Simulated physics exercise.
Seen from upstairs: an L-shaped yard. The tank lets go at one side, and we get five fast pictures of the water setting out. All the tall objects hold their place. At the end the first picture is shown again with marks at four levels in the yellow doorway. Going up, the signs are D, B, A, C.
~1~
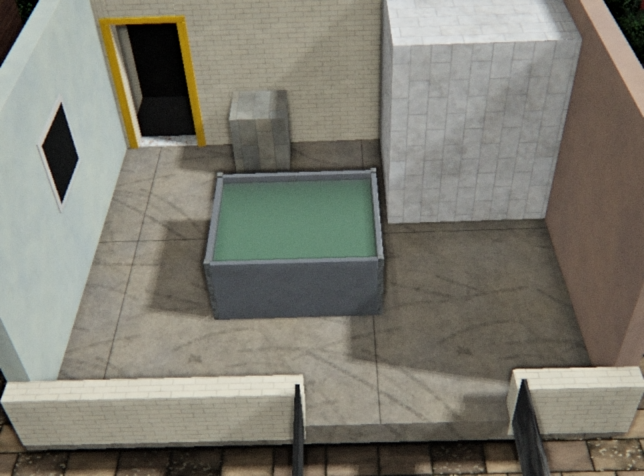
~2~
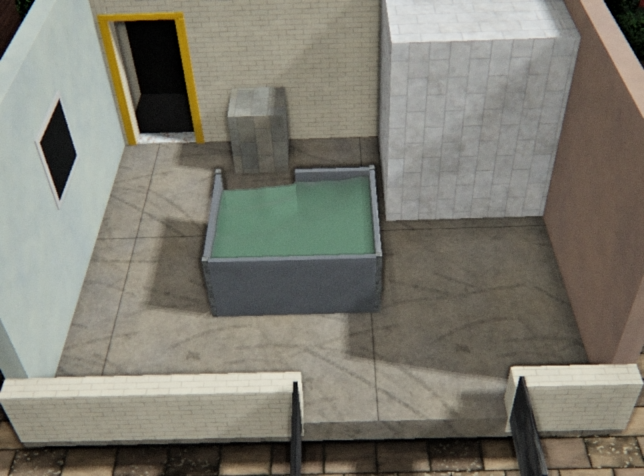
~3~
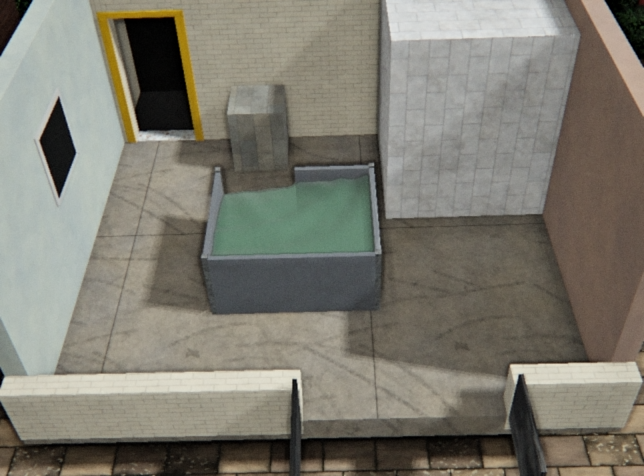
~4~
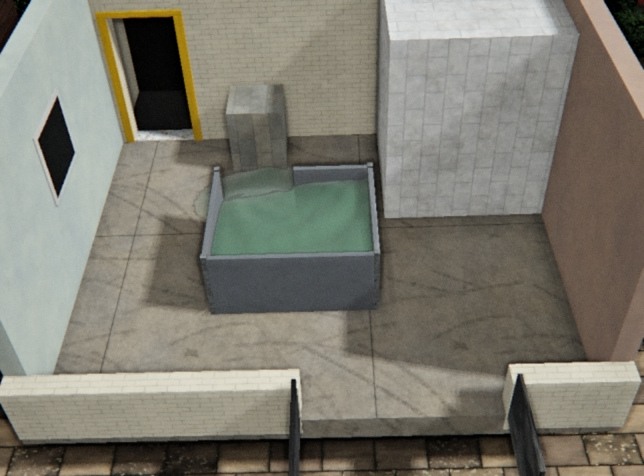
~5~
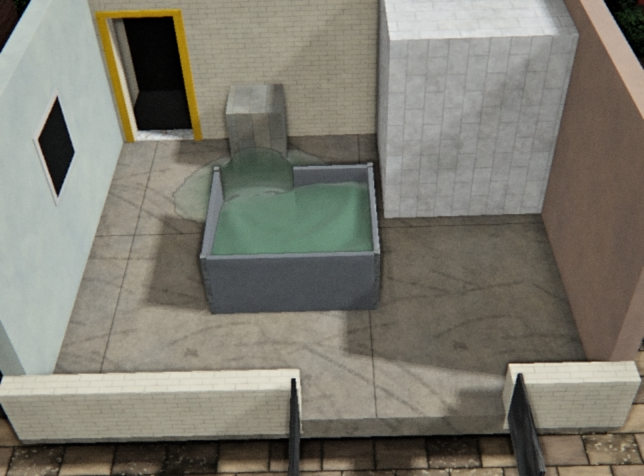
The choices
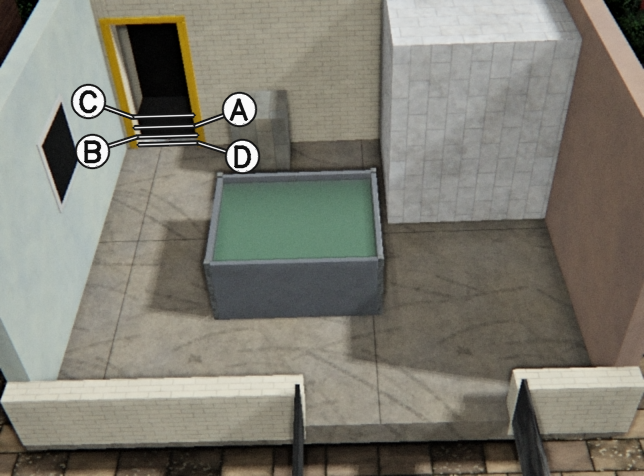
Green water spread out of a grey tank in a walled yard after part of its back side opened, washing around the stone block behind it and onto the paving toward the yellow doorway.
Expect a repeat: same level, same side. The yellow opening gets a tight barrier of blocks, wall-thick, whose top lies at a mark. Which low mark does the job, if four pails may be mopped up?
Take A.
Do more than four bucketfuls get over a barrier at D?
Yes, it does.
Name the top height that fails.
That is height B.
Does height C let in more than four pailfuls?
No.
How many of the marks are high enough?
Two of them.
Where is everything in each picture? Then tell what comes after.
In the first picture, water in the tank at rest, its middle at (296, 220); foot of the yellow doorway at (169, 146); open gate at (408, 369).
In the second picture, water covers 1 % of the ground, its front hidden from here.
In the third picture, water covers 4 % of the ground, its front hidden from here.
In the fourth picture, water covers 8 % of the ground, its front hidden from here.
In the fifth picture, 12 % of the ground under water, visible out to (299, 154).
In white, A at (165, 126); B at (166, 136); C at (162, 116); D at (168, 143); from the bottom up D, B, A, C.
With A, a splash gets over, under a bucket.
With B, about 10 bucketfuls get in.
With C, nothing gets over.
With D, dozens of bucketfuls pour in.
